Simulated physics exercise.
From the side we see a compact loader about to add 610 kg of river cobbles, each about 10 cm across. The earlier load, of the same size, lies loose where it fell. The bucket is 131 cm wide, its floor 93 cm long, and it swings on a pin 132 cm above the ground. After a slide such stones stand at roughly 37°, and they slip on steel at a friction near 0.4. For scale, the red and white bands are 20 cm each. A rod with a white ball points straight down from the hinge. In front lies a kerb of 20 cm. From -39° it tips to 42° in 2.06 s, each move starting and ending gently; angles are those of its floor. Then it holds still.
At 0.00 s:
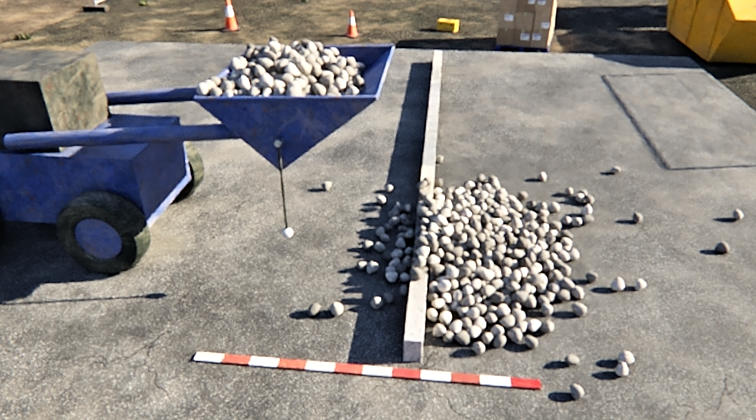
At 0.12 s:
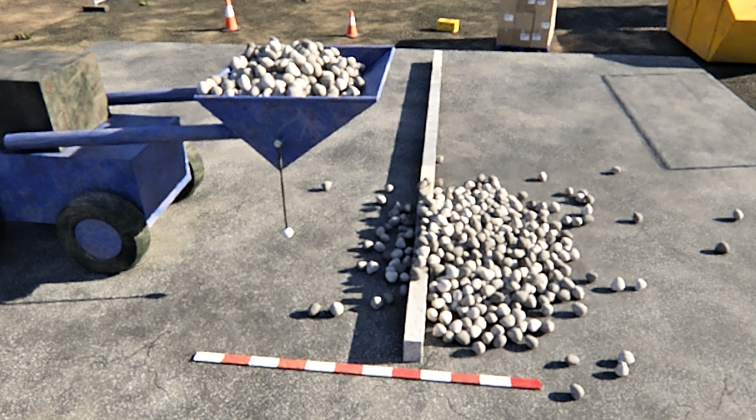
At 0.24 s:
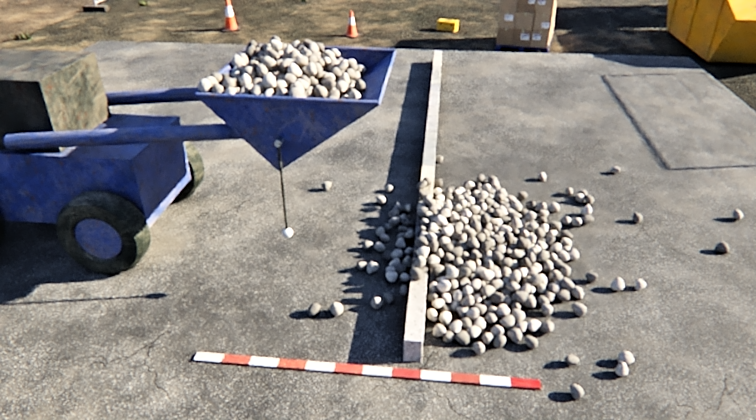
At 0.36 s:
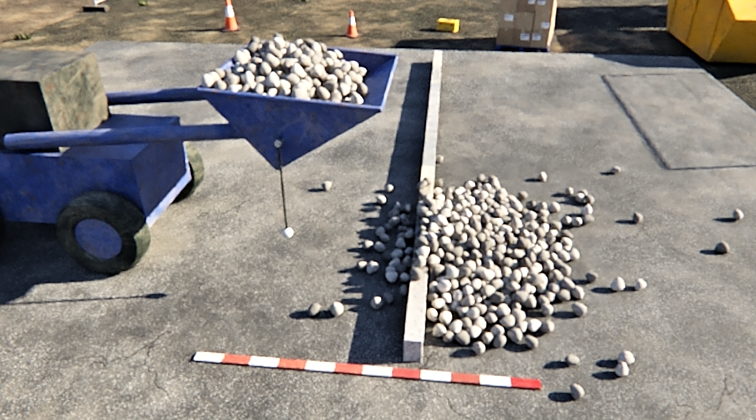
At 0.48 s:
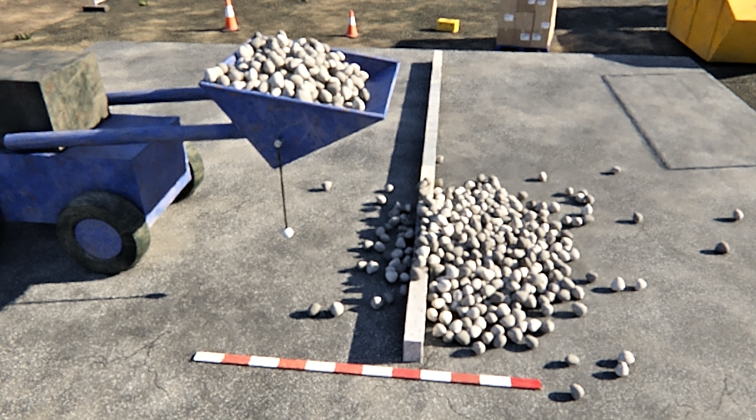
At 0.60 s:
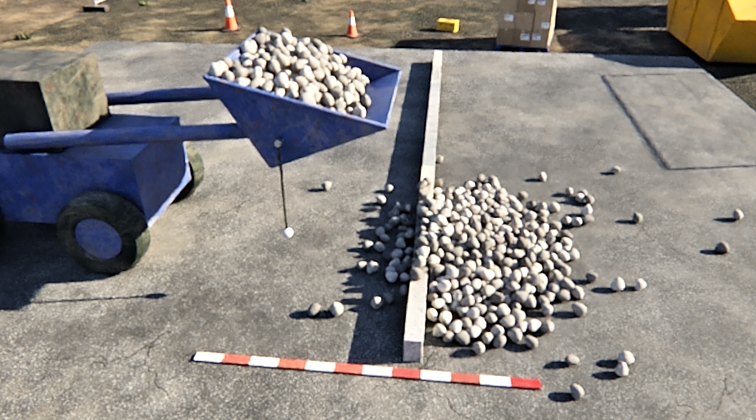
To begin with, a blue loader on the left holds a bucket heaped with pale cobbles, left of a kerb with a loose pile mostly on its right. The bucket then tilts slowly clockwise, its right lip dipping slightly as the cobbles ride along inside, while the pile below stays still.
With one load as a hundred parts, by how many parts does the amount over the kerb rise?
Roughly 14 per cent of a load more.
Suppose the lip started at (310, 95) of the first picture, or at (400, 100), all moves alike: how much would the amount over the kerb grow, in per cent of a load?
First some 0, then 40 per cent.
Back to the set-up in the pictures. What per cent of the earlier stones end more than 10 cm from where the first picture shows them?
Roughly 5 per cent of them.
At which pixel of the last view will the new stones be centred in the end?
Near (391, 231).
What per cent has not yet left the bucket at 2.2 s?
About 15 per cent.
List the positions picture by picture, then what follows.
The bucket is at -39°, its lip at (377, 98); the top of the load is at (294, 52). The earlier load is highest near (438, 229), 29 cm above ground level, 10 % on this side of the kerb, 90 % over the kerb, in the first picture.
Lip at (377, 100), floor tilted -38°, highest stones at (294, 52); the stones move at 0.1 m/s on average, in the second picture.
Lip at (379, 104), floor tilted -36°, highest stones at (283, 51); the stones move at 0.1 m/s on average, in the third picture.
Lip at (382, 110), floor tilted -32°, highest stones at (276, 51); the stones move at 0.2 m/s on average, in the fourth picture.
Lip at (384, 118), floor tilted -28°, highest stones at (269, 45); the stones move at 0.2 m/s on average, in the fifth picture.
Lip at (386, 128), floor tilted -22°, highest stones at (269, 40); the stones move at 0.2 m/s on average, in the sixth picture.
After 1.5 s the floor is at 29°; in per cent of one load, 89 in the bucket, 21 on this side of the kerb, 90 over the kerb; the foremost stones are at (641, 222).
After 2.2 s the floor is at 42°; in per cent of one load, 14 in the bucket, 87 on this side of the kerb, 100 over the kerb; the foremost stones are at (641, 222).
After 2.5 s the floor is at 42°; in per cent of one load, 0 in the bucket, 97 on this side of the kerb, 104 over the kerb; the foremost stones are at (641, 222).
After 5.3 s the floor is at 42°; in per cent of one load, 0 in the bucket, 96 on this side of the kerb, 105 over the kerb; the foremost stones are at (641, 222). Net gain over the kerb, 14.
